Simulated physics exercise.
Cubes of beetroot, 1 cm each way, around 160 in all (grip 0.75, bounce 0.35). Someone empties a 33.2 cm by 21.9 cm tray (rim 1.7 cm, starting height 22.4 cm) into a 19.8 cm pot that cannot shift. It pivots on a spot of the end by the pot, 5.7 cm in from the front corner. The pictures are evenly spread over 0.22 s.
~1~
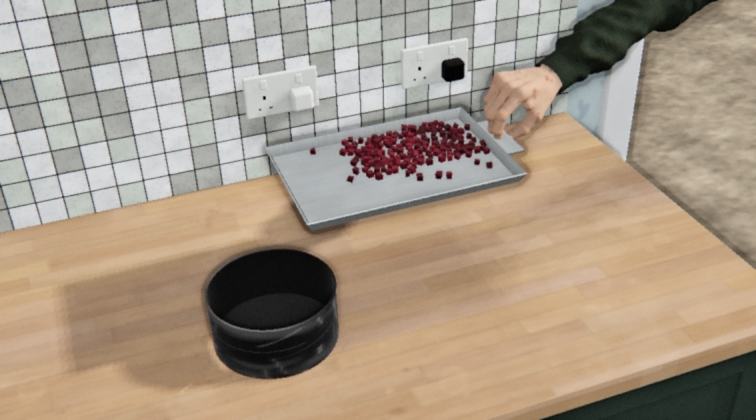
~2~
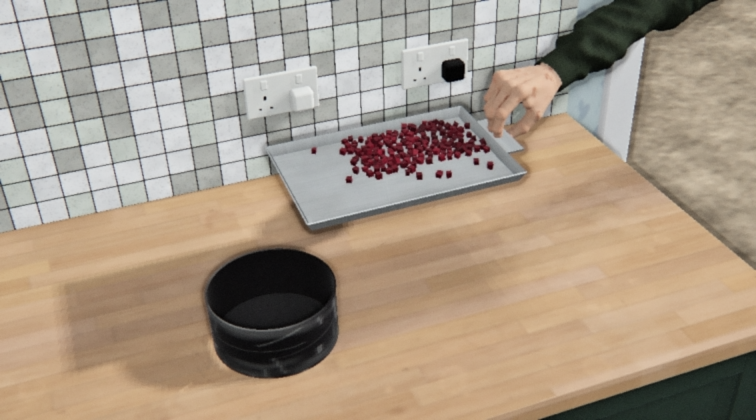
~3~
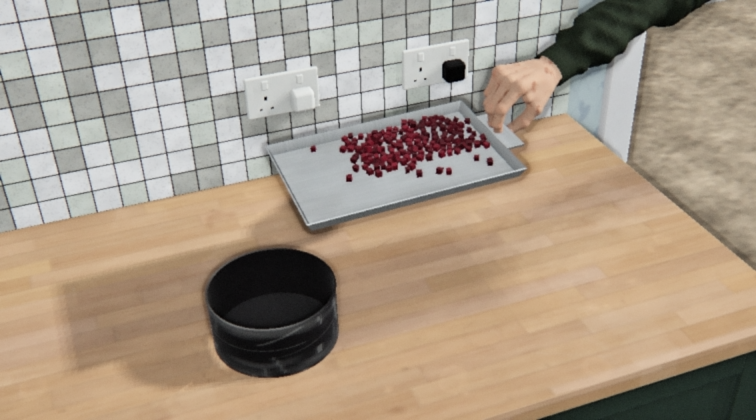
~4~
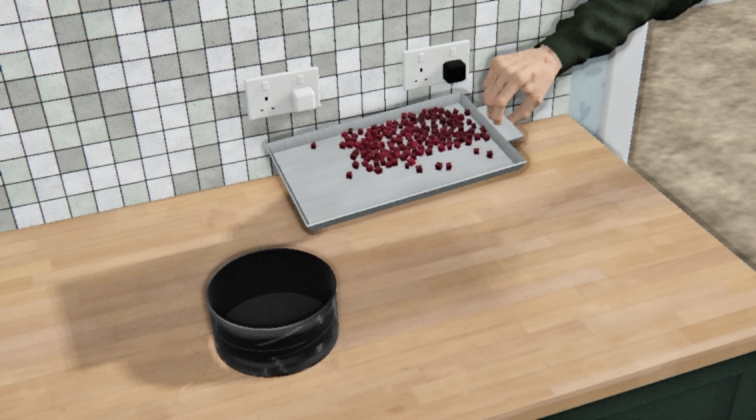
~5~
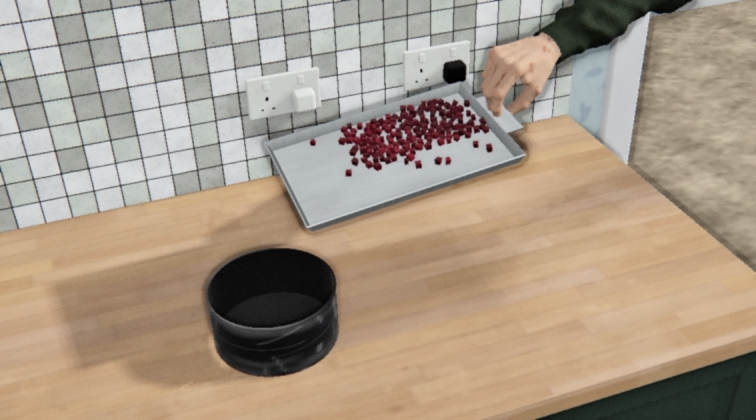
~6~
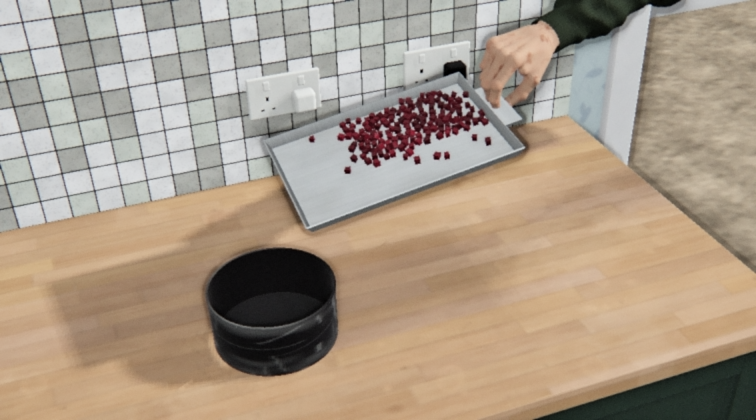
A hand slowly raises the right end of a gray tray of dark red cubes.
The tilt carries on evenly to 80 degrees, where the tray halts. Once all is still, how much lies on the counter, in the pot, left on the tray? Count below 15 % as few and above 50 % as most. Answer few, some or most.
Counter some, pot most, tray few.
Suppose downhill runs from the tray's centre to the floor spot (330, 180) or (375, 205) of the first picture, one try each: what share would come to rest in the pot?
Some 30 and 30 per cent.
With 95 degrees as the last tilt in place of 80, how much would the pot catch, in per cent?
It would be near 65 per cent.
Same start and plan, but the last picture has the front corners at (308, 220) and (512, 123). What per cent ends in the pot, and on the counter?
Pot 35, counter 65.
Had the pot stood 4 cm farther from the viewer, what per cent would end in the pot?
In that case some 20 per cent.
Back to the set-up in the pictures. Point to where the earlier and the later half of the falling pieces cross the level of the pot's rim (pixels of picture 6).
First near (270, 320), later near (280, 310).
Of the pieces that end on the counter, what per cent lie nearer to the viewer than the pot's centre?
Roughly 100 per cent.
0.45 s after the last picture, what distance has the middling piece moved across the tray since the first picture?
Roughly 4 cm.
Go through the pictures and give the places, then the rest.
Tray tilt 0 degrees, front corners at (311, 220) and (520, 172); middle of the pieces at (411, 150); pot at (271, 287), in the first picture.
Tray tilt 1 degrees, front corners at (311, 220) and (520, 171); middle of the pieces at (411, 149), in the second picture.
Tray tilt 2 degrees, front corners at (311, 221) and (520, 167); middle of the pieces at (411, 146), in the third picture.
Tray tilt 5 degrees, front corners at (311, 222) and (519, 160), lowest corner left front; middle of the pieces at (410, 140), in the fourth picture.
Tray tilt 8 degrees, front corners at (310, 222) and (519, 153), lowest corner left front; middle of the pieces at (410, 134), in the fifth picture.
Tray tilt 11 degrees, front corners at (310, 223) and (518, 146), lowest corner left front; middle of the pieces at (408, 128); pot at (271, 286), in the sixth picture.
Then, 0.45 s after the last picture, tilt 44 degrees; the tray holds 100 %, the pot 0 %.
Then, 0.75 s after the last picture, tilt 66 degrees; the tray holds 50 %, the pot 5 %.
Then, 1.15 s after the last picture, tilt 80 degrees; the tray holds 0 %, the pot 65 %.
In the end, counter 30 %, pot 70 %, tray 0 %.
